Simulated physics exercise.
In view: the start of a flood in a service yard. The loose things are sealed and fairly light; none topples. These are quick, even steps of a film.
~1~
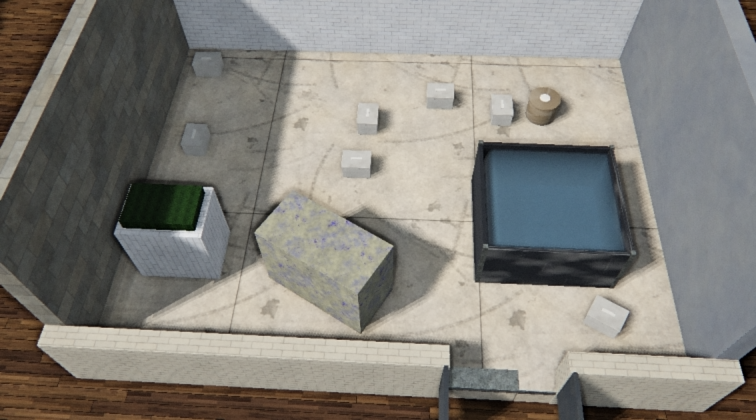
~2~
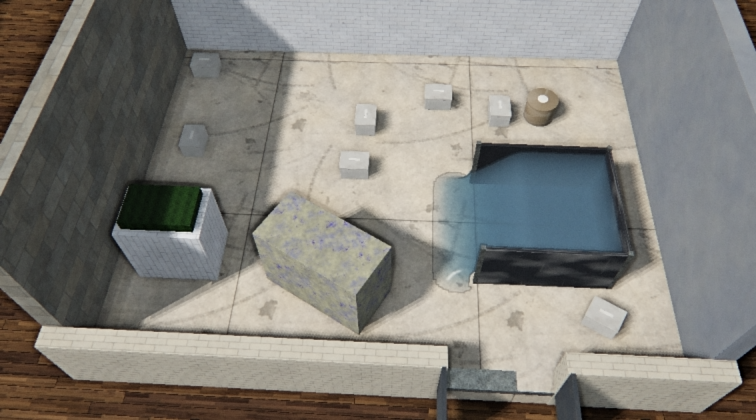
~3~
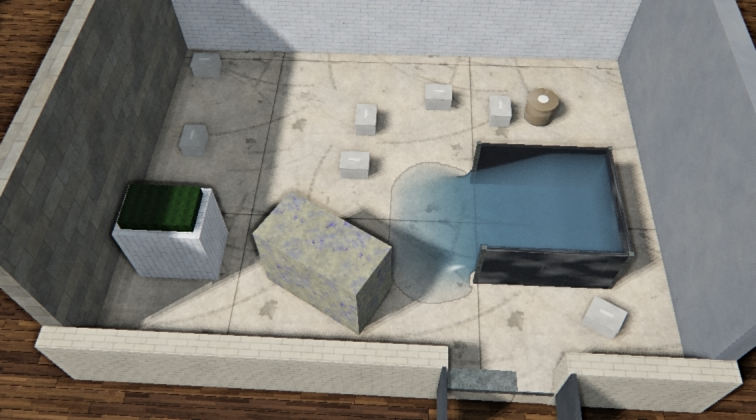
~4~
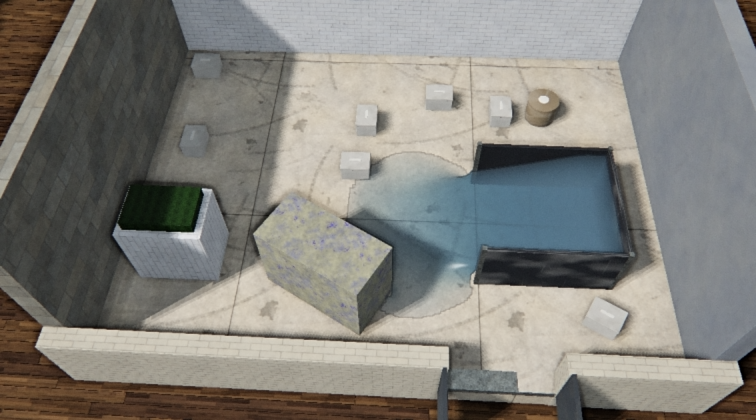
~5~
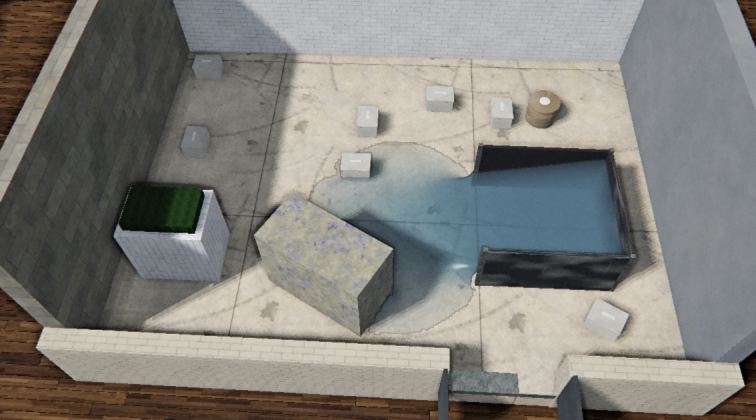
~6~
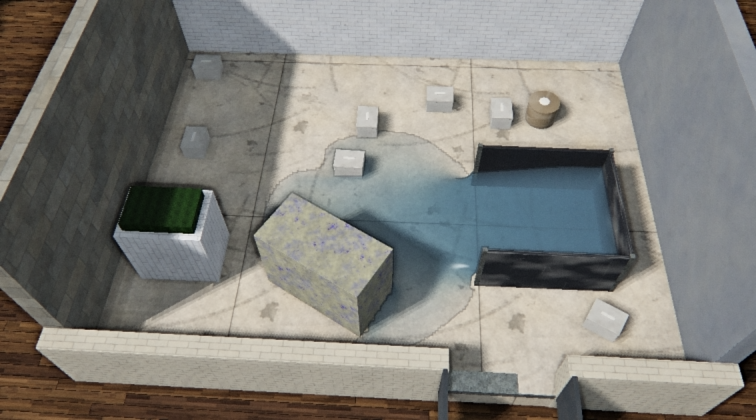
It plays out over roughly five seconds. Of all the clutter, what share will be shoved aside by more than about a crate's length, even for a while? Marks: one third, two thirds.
It is between one and two thirds.
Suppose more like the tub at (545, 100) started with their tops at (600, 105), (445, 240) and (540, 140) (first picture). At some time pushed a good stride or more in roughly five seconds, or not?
As listed: Not that far, that far or more, short of that.
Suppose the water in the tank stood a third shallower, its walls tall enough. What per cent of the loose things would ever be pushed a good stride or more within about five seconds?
Close to 50 %.
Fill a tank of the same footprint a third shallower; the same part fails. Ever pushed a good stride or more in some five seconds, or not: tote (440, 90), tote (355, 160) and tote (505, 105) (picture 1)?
As listed: Not that far, yes, less than that.
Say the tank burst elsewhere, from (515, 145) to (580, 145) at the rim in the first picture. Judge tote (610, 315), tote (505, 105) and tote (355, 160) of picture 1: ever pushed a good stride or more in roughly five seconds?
One after the other: Not that far, that far or more, never so far.
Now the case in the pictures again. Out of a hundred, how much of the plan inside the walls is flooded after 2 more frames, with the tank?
Close to 30 %.
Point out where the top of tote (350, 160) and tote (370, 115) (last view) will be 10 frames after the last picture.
Roughly at (201, 78) and (294, 59).
A moment on, 1 of 8 are well off their spots; 0 afloat.
Next, 3 of 8 are well off their spots; 2 afloat.
Later, 4 of 8 are well off their spots; 4 afloat.
In the end, 4 of 8 are well off their spots, and 5 have been at some point; 4 afloat.
